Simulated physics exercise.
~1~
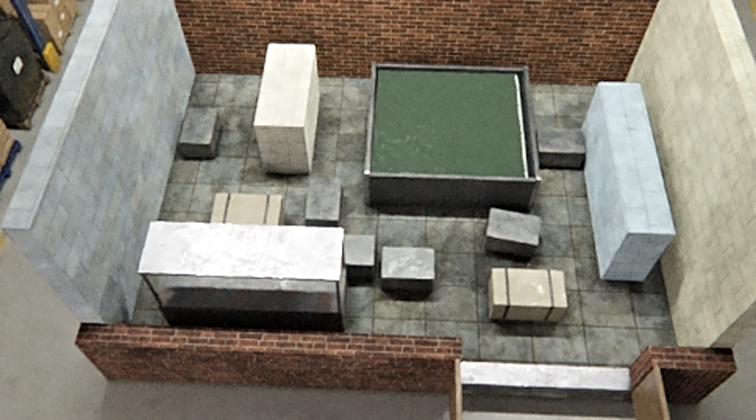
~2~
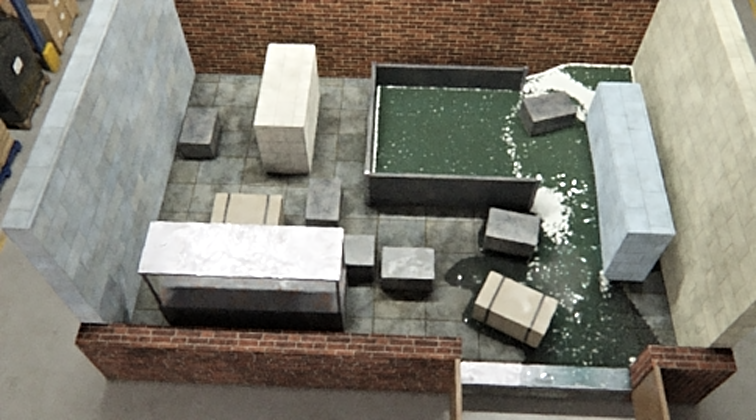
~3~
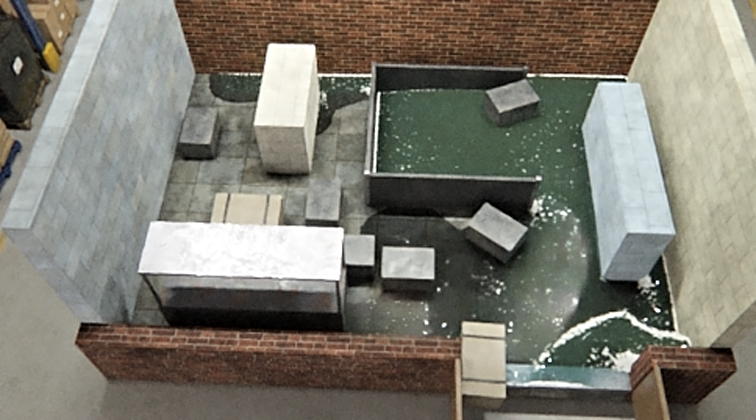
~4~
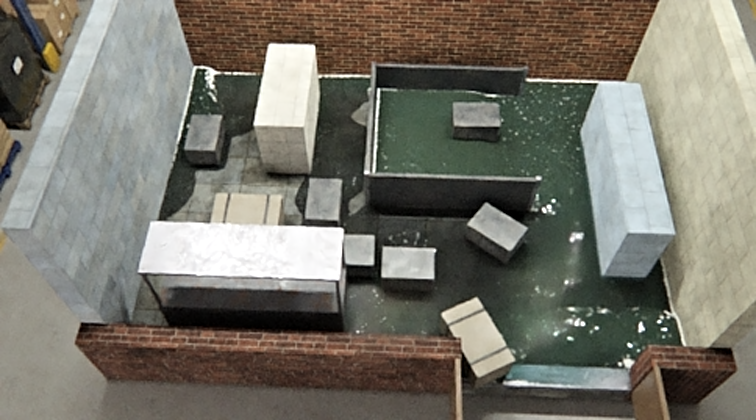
On a tiled depot floor seen from above, the right side of a tank gave way and green water poured out, spreading around the crates and trunks, shifting a grey crate into the tank and a pale trunk to the near opening, all still upright.
